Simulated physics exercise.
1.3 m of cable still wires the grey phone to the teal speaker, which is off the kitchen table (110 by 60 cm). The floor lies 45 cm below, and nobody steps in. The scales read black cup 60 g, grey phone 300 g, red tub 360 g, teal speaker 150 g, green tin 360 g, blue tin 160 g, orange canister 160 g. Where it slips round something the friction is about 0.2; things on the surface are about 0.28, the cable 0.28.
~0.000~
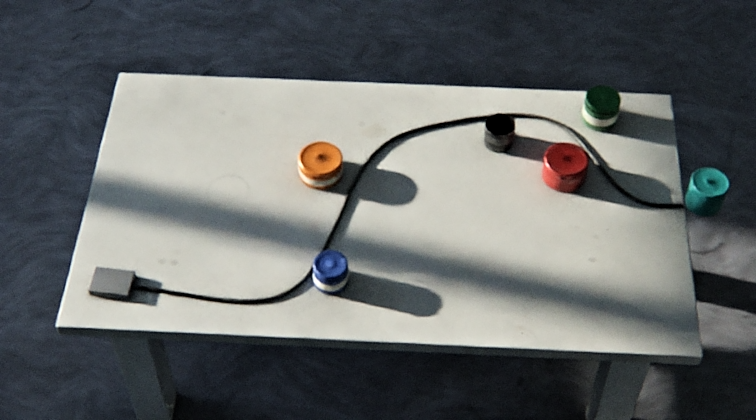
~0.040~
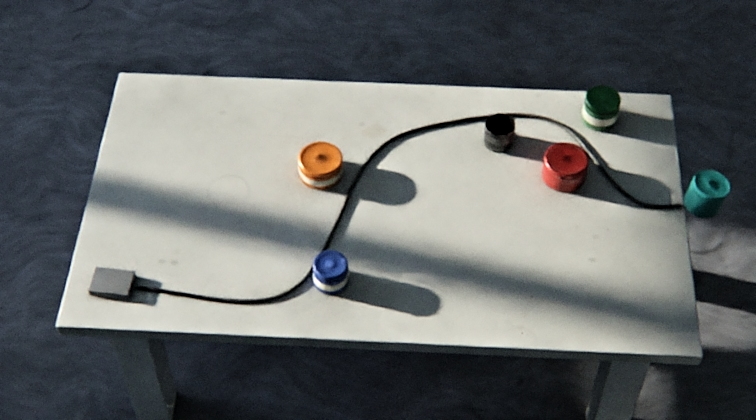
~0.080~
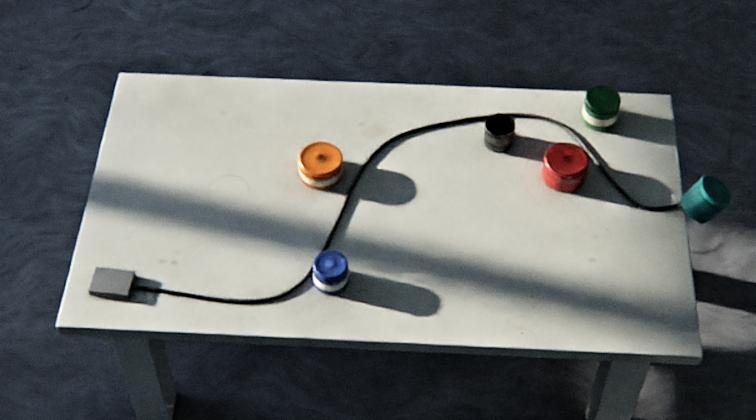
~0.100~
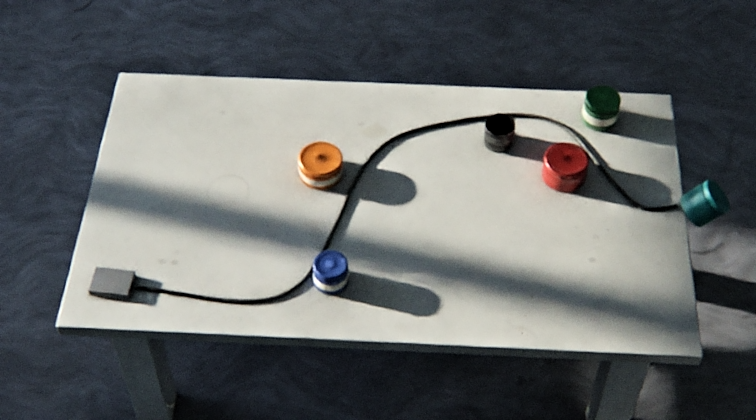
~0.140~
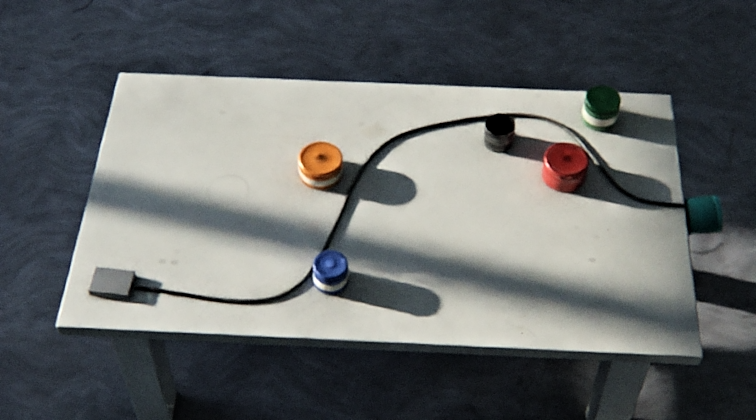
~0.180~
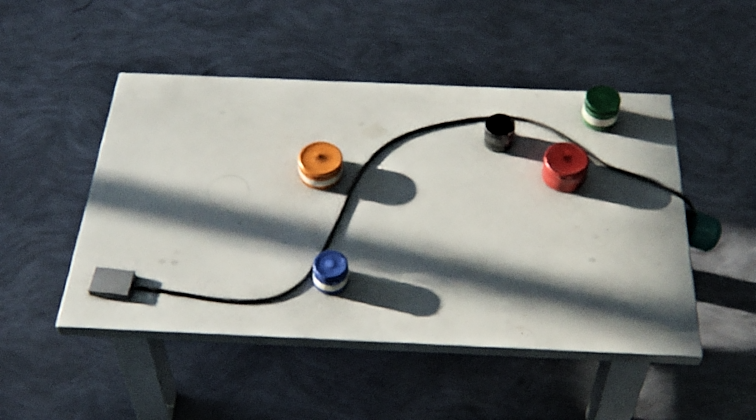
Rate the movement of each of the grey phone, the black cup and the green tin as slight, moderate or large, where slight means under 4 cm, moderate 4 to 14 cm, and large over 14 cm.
Ratings - grey phone: Moderate; black cup: Large; green tin: Slight.
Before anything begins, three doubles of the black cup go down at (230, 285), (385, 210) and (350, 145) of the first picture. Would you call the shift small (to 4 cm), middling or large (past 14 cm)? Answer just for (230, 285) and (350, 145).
The first would move a long way, and the second would move just a bit.
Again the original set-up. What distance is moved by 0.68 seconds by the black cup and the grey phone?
At that time the black cup has gone 40 cm and the grey phone 10 cm.
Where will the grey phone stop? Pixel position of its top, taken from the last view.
Last view, top position: About (161, 259).
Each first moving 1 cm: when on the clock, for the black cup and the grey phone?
Black cup 0.28 s, grey phone 0.36 s.
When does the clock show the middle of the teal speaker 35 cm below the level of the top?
At about 0.44 s.
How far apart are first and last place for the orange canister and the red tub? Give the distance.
In the end the orange canister has moved about 0 cm, while the red tub has moved about 0 cm.
By 0.4 s, the cable's tail end at (154, 262); black cup 20 cm off its start, grey phone 4 cm off its start, teal speaker over the edge.
By 0.7 s, the cable's tail end at (182, 254); black cup 40 cm off its start, grey phone 9 cm off its start, teal speaker over the edge.
By 0.9 s, the cable's tail end at (182, 254); black cup 44 cm off its start at (585, 317), grey phone 9 cm off its start at (161, 259), teal speaker over the edge.
By 1.2 s, the cable's tail end at (182, 254); black cup 44 cm off its start, grey phone 9 cm off its start, teal speaker over the edge.
By 2.4 s, the cable's tail end at (182, 254); black cup 44 cm off its start at (585, 317), grey phone 9 cm off its start at (161, 259), green tin 0 cm off its start at (604, 98), teal speaker over the edge.
